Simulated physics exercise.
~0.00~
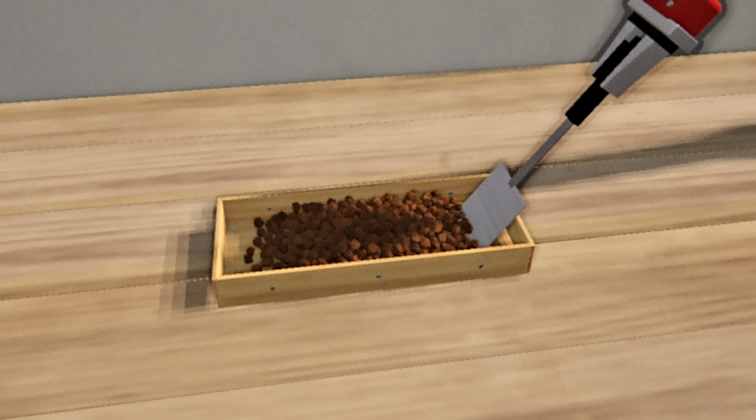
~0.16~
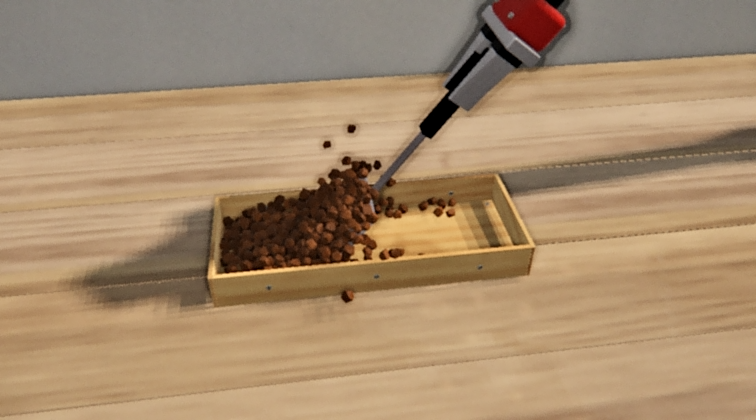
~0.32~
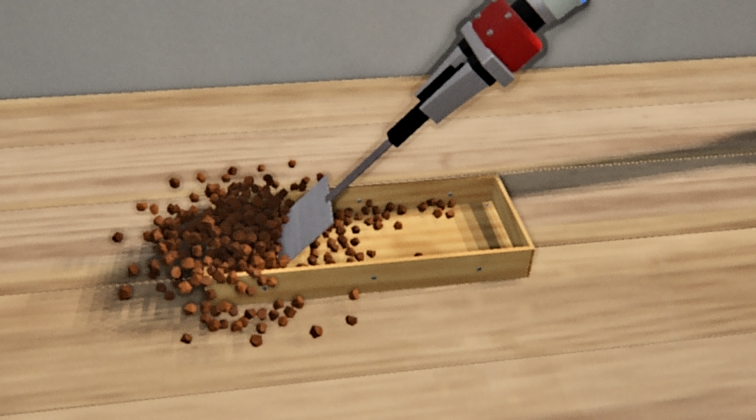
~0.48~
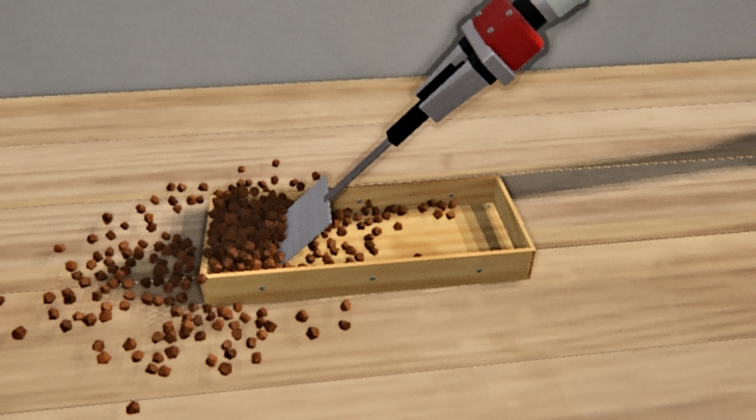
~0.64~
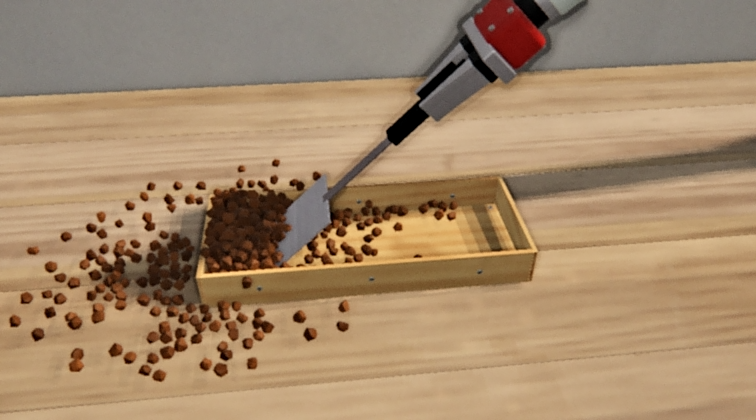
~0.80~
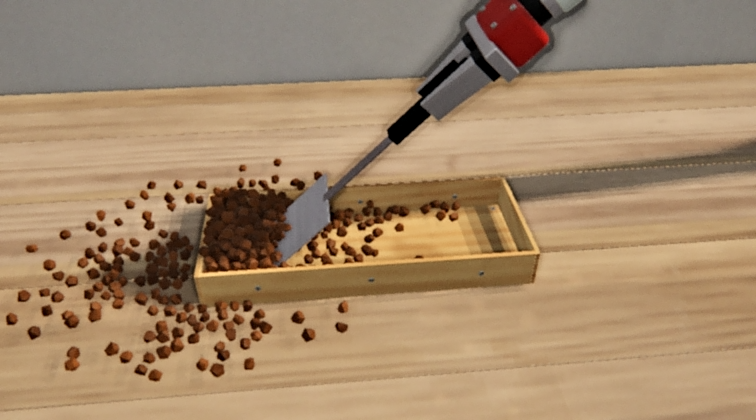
A paddle sweeps brown pellets left along a tray, spilling many onto the table.
